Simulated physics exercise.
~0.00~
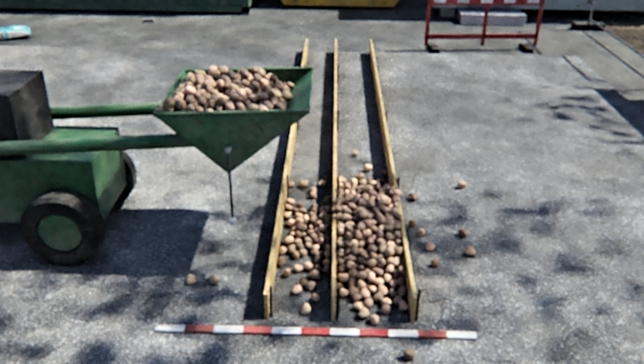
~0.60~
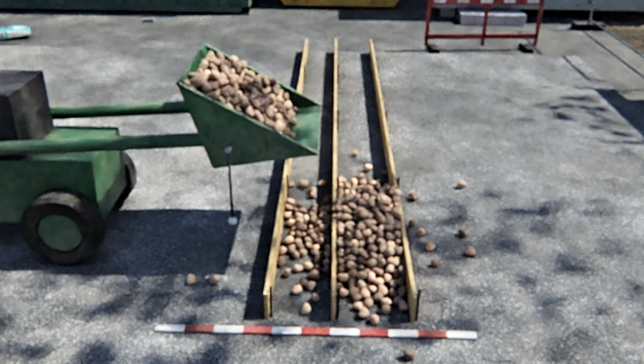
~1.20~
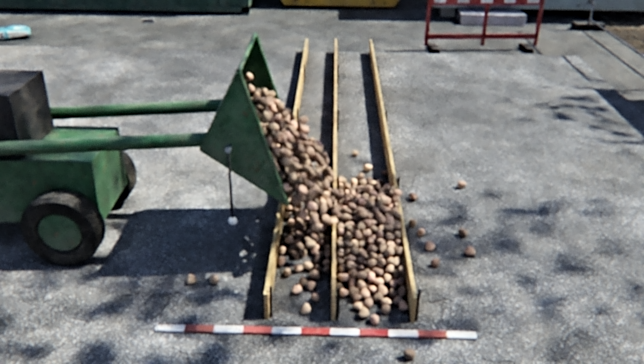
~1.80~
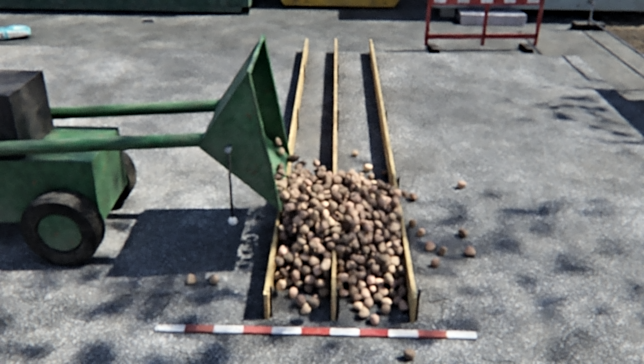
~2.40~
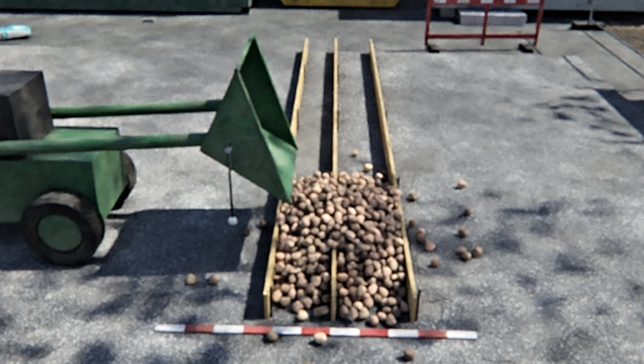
A green loader tips its bucket and pours round stones onto others between wooden planks.
